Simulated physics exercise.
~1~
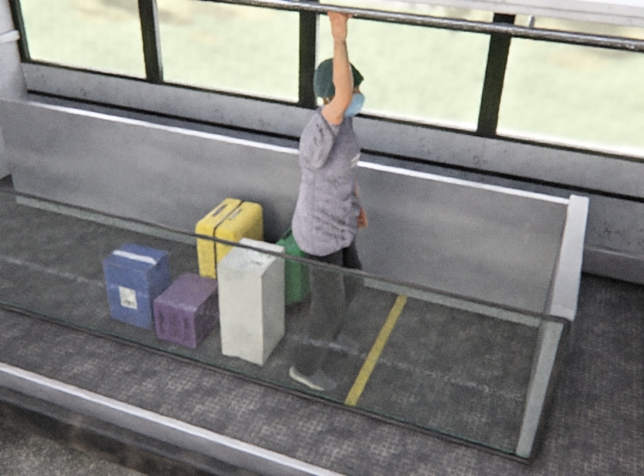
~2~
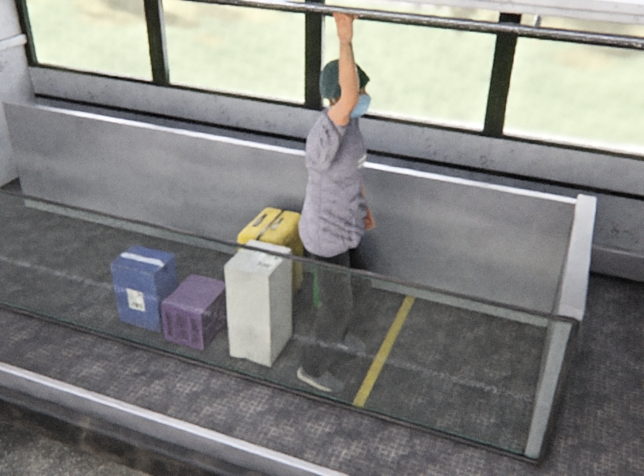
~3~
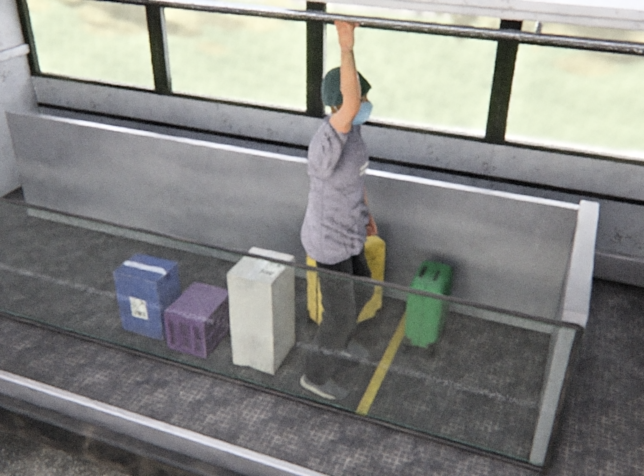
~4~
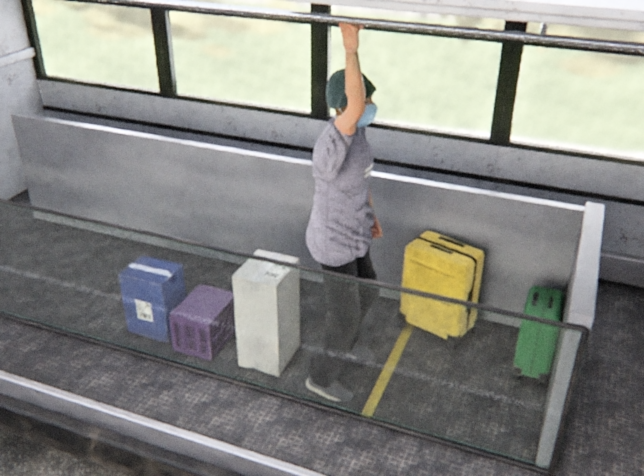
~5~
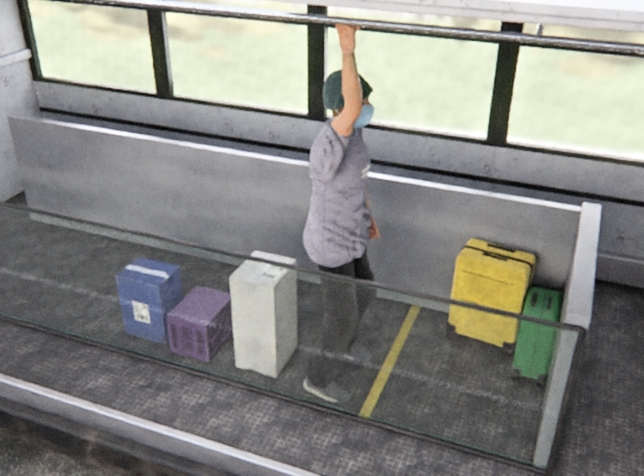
A yellow wheeled case and a smaller green one roll to the right across the dark floor of a bus's standing bay, seen from above and to the side through a gently swaying view. A passenger in a grey shirt, dark cap and face mask grips the overhead rail and stays put. To the left, a blue pack, a purple crate and a tall white bag stay still. The cases pass behind the passenger and cross the yellow line, green first. The green one stops near the right end, and the yellow one ends upright close beside it.
